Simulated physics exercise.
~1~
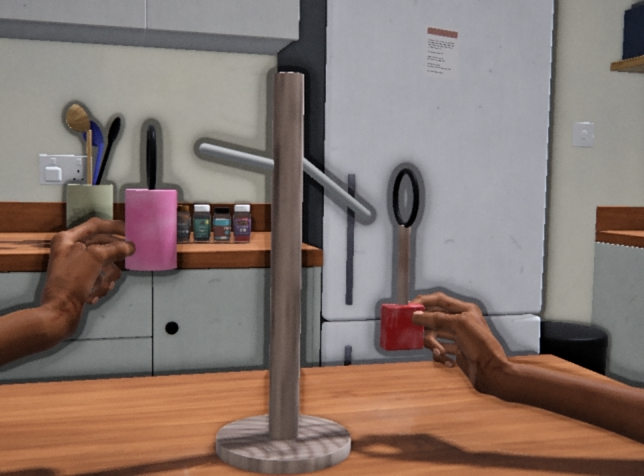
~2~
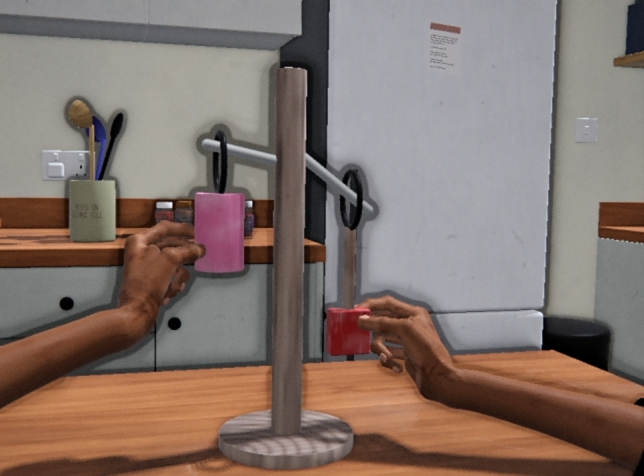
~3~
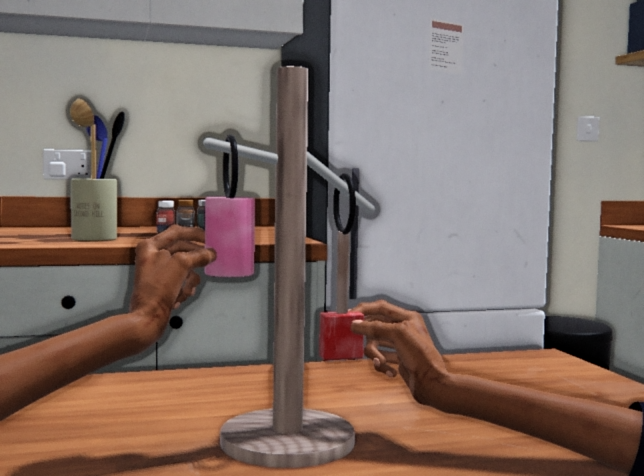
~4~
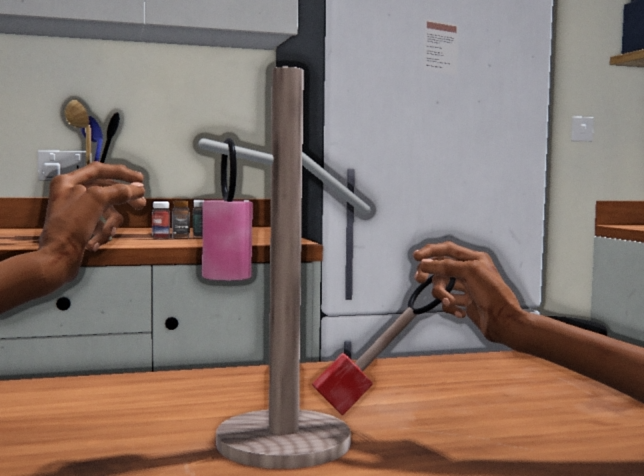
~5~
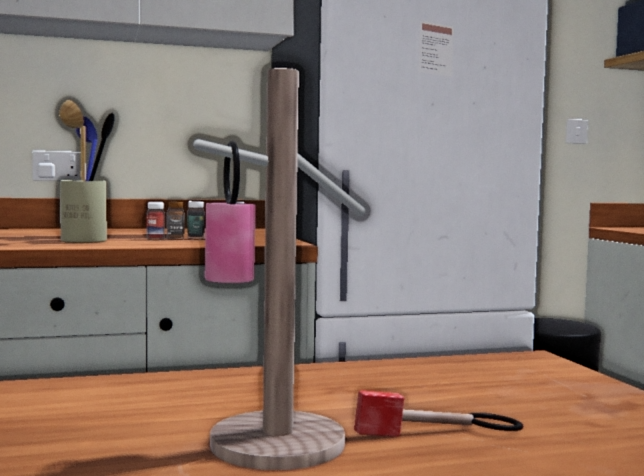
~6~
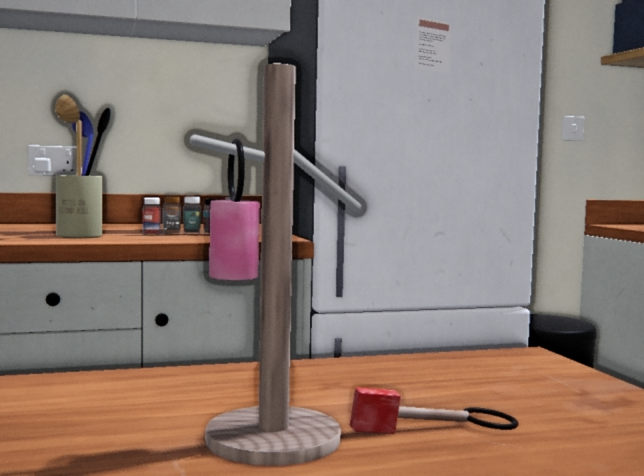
A pink lantern and a red brush were brought by two hands onto opposite ends of a stand's slanted crossbar and released; the brush slipped off and tumbled onto the wooden table, ending on its side, while the lantern stayed hanging by its loop.
